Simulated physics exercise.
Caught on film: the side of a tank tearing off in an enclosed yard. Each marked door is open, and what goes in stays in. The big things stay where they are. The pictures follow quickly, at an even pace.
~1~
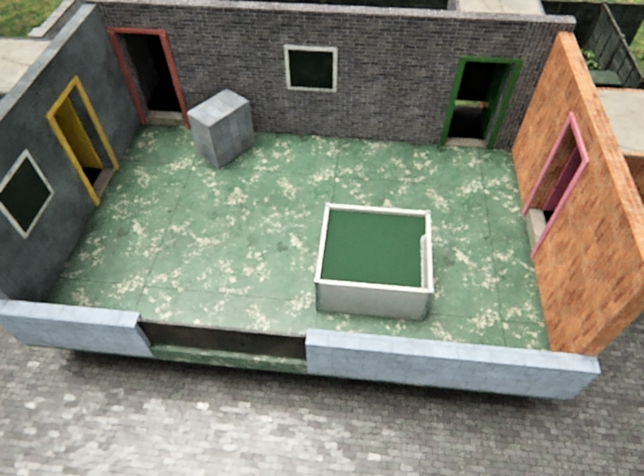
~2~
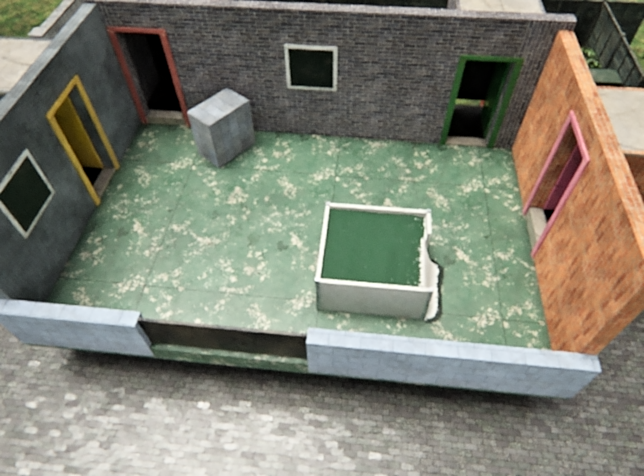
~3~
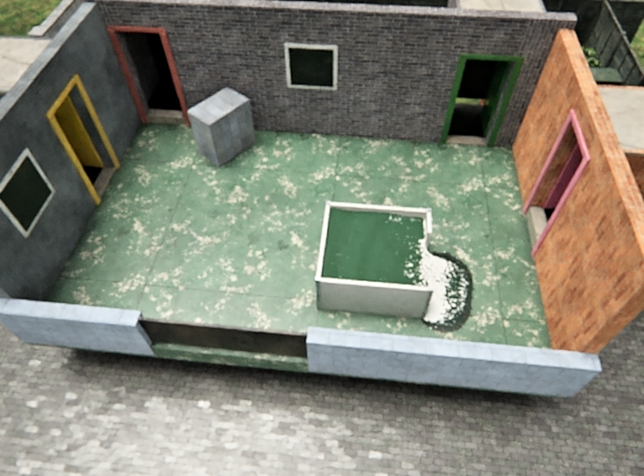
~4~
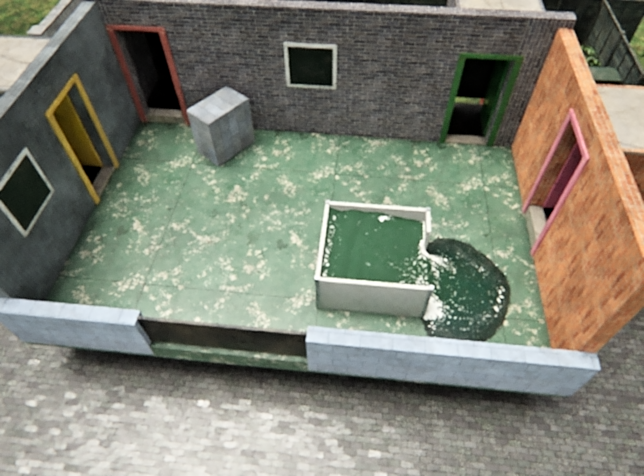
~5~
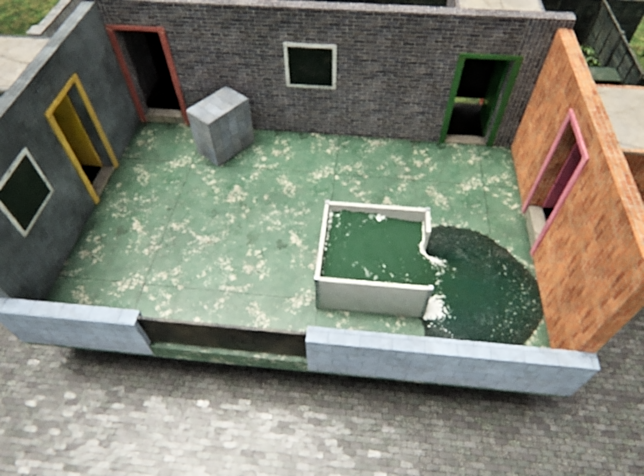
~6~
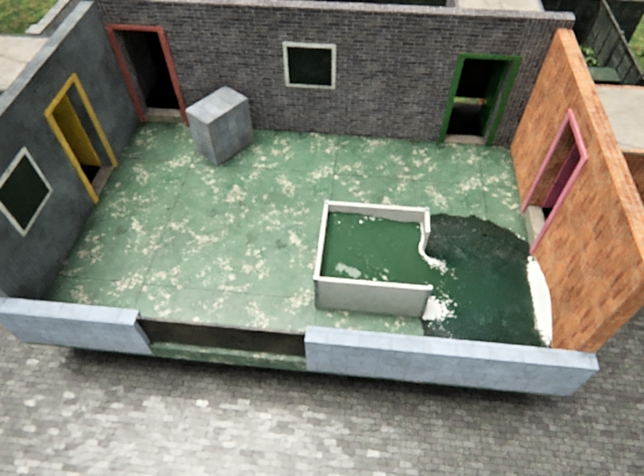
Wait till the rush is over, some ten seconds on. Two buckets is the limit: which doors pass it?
One by one: The yellow door admits no more than that; the red door admits no more than that; the pink door admits no more than that; the green door lets in a lot.
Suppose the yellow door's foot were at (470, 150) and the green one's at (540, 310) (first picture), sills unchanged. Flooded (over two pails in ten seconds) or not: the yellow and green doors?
The yellow one passes that mark; the green one floods.
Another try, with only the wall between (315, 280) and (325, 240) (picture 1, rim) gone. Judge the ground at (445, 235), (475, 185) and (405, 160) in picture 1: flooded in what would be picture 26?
One after the other: Not flooded, not flooded, no water.
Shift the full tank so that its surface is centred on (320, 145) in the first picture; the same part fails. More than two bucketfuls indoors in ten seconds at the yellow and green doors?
One by one: The yellow one takes less, the green one passes that mark.
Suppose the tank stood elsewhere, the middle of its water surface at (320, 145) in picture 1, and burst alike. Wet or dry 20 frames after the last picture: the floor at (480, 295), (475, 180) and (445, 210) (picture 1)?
One after the other: Covered, wet, covered.
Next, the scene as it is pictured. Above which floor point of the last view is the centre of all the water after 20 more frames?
Close to (444, 261).
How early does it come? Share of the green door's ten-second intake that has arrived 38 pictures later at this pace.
Close to 70 %.
A moment on, water covers 15 % of the floor; the yellow door not reached, the red door not reached, the pink door wet at the sill, nothing in, the green door not reached.
Next, water covers 20 % of the floor; the yellow door not reached, the red door not reached, the pink door wet at the sill, nothing in, the green door wet at the sill, nothing in.
Then, water covers 35 % of the floor; the yellow door not reached, the red door not reached, the pink door wet at the sill, nothing in, the green door over two buckets in.
Later, water covers 65 % of the floor; the yellow door not reached, the red door not reached, the pink door wet at the sill, nothing in, the green door far over two buckets in.
In the end, water covers 90 % of the floor; the yellow door wet at the sill, nothing in, the red door not reached, the pink door wet at the sill, nothing in, the green door far over two buckets in.
